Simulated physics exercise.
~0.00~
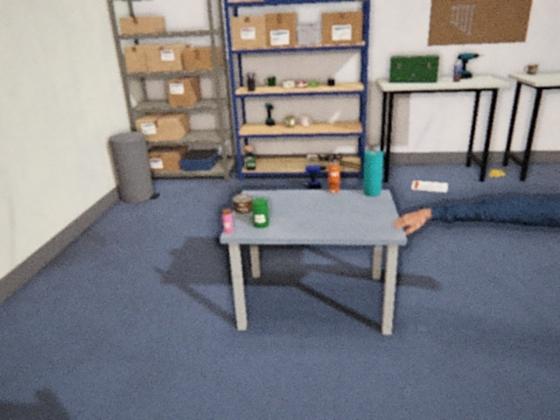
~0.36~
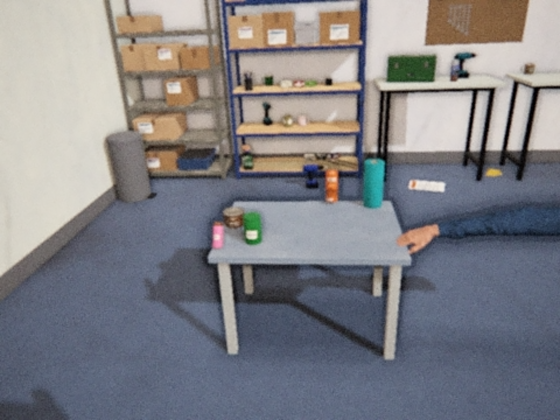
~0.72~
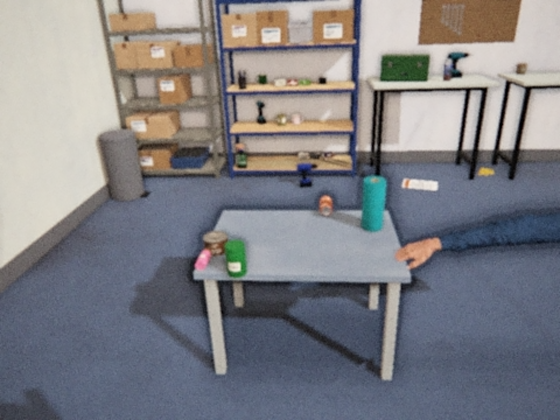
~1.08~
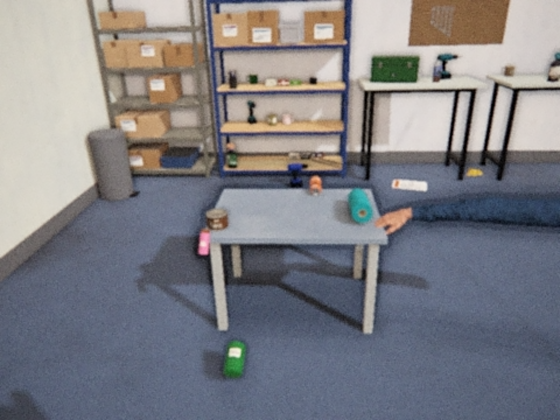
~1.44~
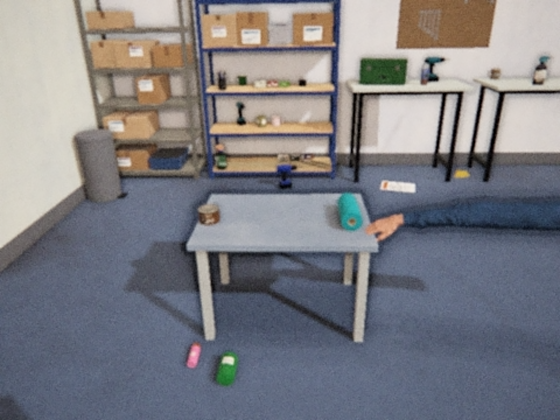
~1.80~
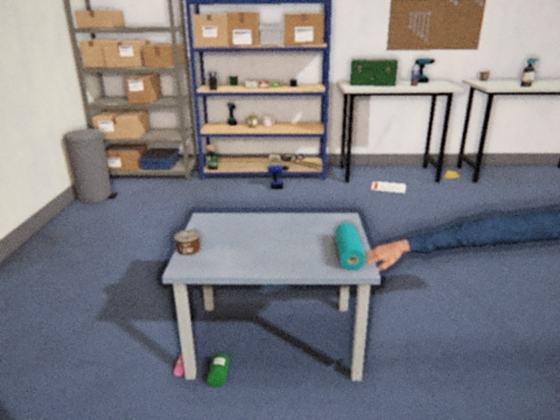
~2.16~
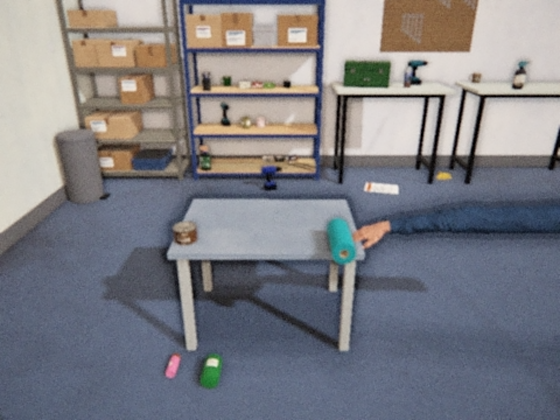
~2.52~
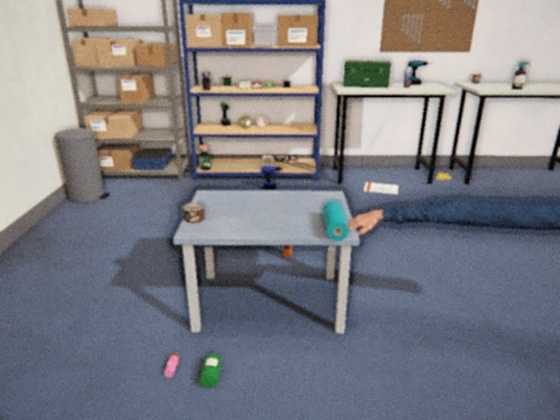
A pale side table shifts toward and away from the viewer in a blue-floored workshop, seen from the front and slightly above, with shelves, boxes and benches behind. A sleeved arm reaches in from the right, its hand at the table's edge. A pink shaker, brown tub and green jar stand at left, an orange can and turquoise roll at right. As the table comes forward, the shaker and can topple; then the jar lies on the floor in front, the roll tips over, and the shaker drops too. The table keeps shifting, ending with the tub upright and roll lying on top, the can on the floor beneath.
